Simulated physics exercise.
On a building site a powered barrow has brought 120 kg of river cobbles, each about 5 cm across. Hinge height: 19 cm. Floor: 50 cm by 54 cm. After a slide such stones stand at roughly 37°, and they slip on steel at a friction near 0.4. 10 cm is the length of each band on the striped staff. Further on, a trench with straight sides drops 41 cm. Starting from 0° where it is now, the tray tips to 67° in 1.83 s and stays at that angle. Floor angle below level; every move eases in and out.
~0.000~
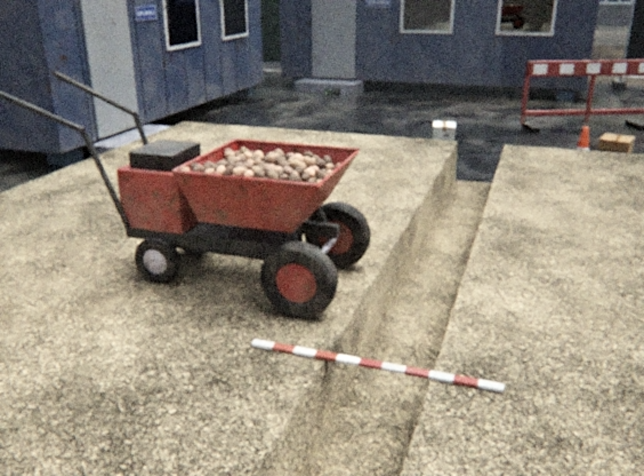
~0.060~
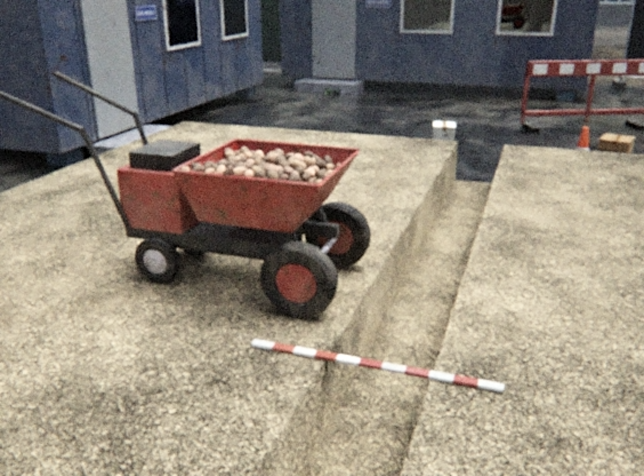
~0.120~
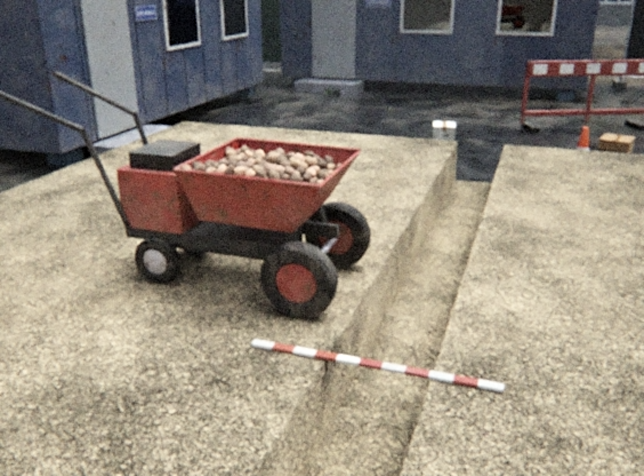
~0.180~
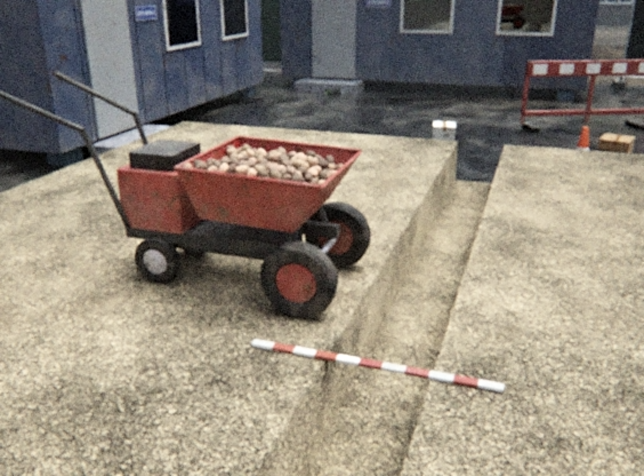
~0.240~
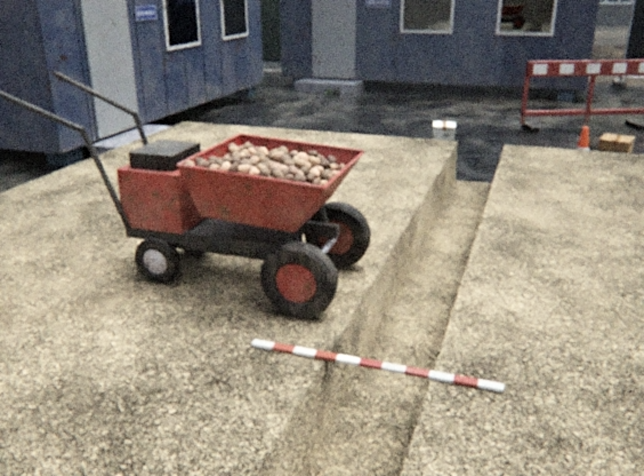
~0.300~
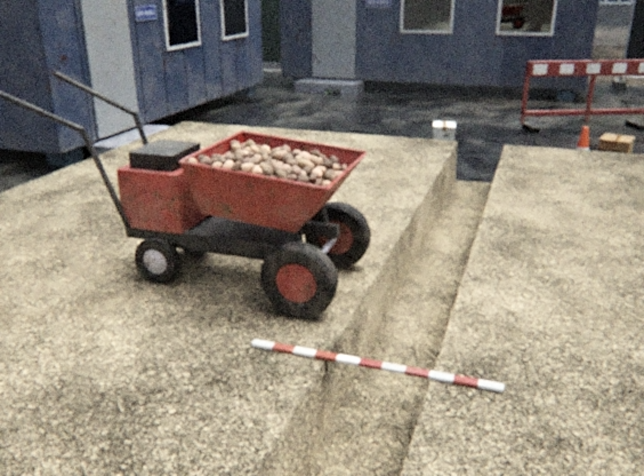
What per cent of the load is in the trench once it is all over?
65 %.
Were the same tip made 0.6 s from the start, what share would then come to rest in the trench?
My guess is near 40 percent.
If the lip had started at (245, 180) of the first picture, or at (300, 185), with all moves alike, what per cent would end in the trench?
That gives roughly 80 per cent and roughly 75 per cent.
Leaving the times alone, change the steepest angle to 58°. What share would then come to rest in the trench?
Roughly 30%.
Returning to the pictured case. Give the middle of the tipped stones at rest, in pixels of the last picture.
About (428, 363).
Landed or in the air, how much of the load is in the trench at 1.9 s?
Close to 25 per cent at that time.
After 1.4 s the floor is at 56°; 99 % in the tray, 1 % in the trench; the foremost stones are at (412, 249).
After 1.9 s the floor is at 67°; 67 % in the tray, 23 % in the trench, 10 % past the trench; the foremost stones are at (523, 335).
After 2.3 s the floor is at 67°; 46 % in the tray, 37 % in the trench, 17 % past the trench; the foremost stones are at (605, 356).
After 4.2 s the floor is at 67°; 17 % in the tray, 65 % in the trench, 18 % past the trench; the foremost stones are past the picture's edge.
